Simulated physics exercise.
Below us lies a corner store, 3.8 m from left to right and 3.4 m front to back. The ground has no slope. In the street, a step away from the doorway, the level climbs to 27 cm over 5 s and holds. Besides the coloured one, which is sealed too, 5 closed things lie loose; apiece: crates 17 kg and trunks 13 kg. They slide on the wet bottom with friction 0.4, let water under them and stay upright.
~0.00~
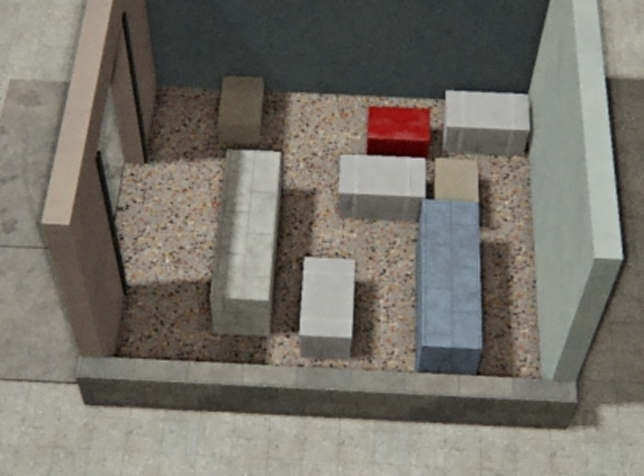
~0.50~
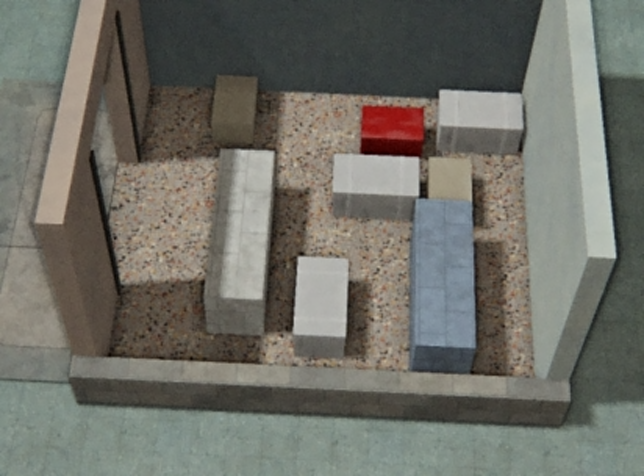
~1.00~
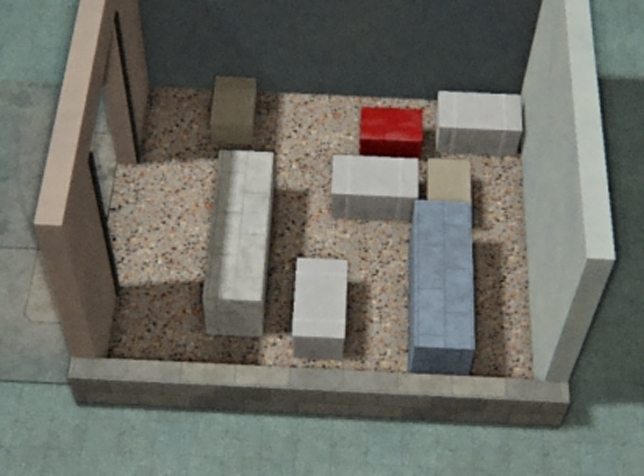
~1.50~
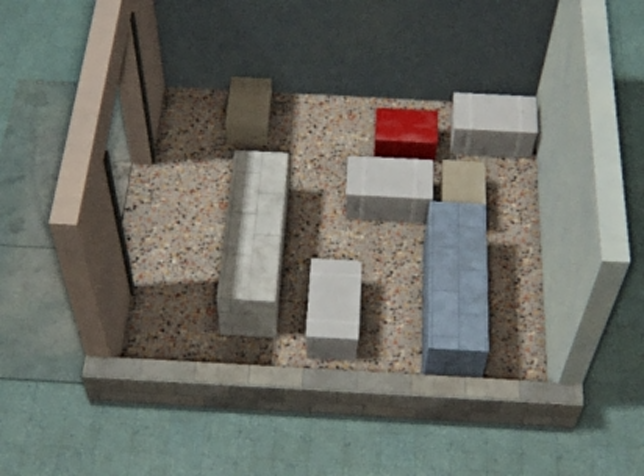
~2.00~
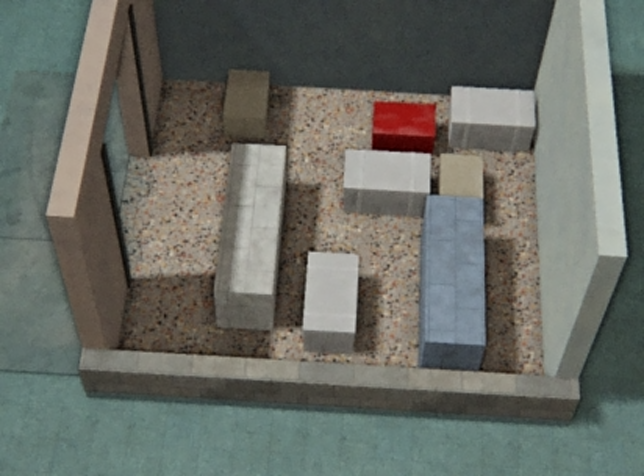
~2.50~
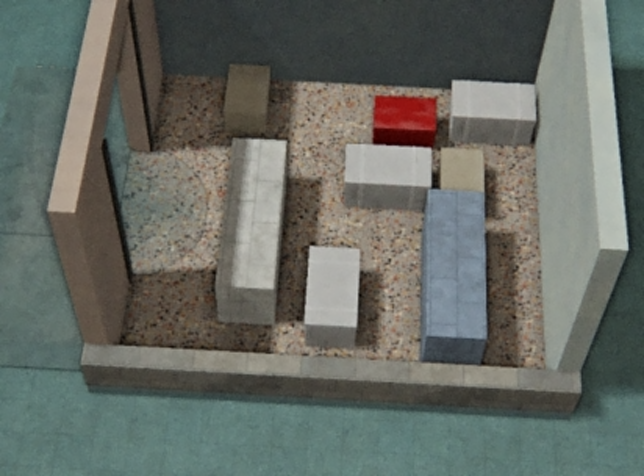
A small walled store with a red crate and several pale, grey and blue blocks stood still while greenish water spread over the ground outside, then began creeping in through the doorway on the left.
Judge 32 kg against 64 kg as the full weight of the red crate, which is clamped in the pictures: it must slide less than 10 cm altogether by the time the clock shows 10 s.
Verdict: Only the higher weight holds it.
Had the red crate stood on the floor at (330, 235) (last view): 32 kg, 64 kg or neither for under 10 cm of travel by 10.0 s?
The smaller is enough.
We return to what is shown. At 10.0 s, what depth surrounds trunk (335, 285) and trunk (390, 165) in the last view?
About 9 and 10 cm.
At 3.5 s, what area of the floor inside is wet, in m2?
Some 1.5 m2.
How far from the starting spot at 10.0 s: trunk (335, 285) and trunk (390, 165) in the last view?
In that order: 20 cm, 100 cm.
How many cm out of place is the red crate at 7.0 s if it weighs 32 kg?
Roughly 0 cm.
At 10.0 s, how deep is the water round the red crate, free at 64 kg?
Roughly 14 cm.
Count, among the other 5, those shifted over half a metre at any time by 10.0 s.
3 of them.
After 3.5 s the red crate would be 0 cm from its start with 32 kg and 0 cm from its start with 64 kg; 0 cm of water round it then.
After 4.5 s the red crate would be 0 cm from its start with 32 kg and 0 cm from its start with 64 kg; 1 cm of water round it then.
After 7.0 s the red crate would be 1 cm from its start with 32 kg and 0 cm from its start with 64 kg; 8 cm of water round it then.
After 10.0 s the red crate would be 27 cm from its start with 32 kg and 1 cm from its start with 64 kg; 14 cm of water round it then.
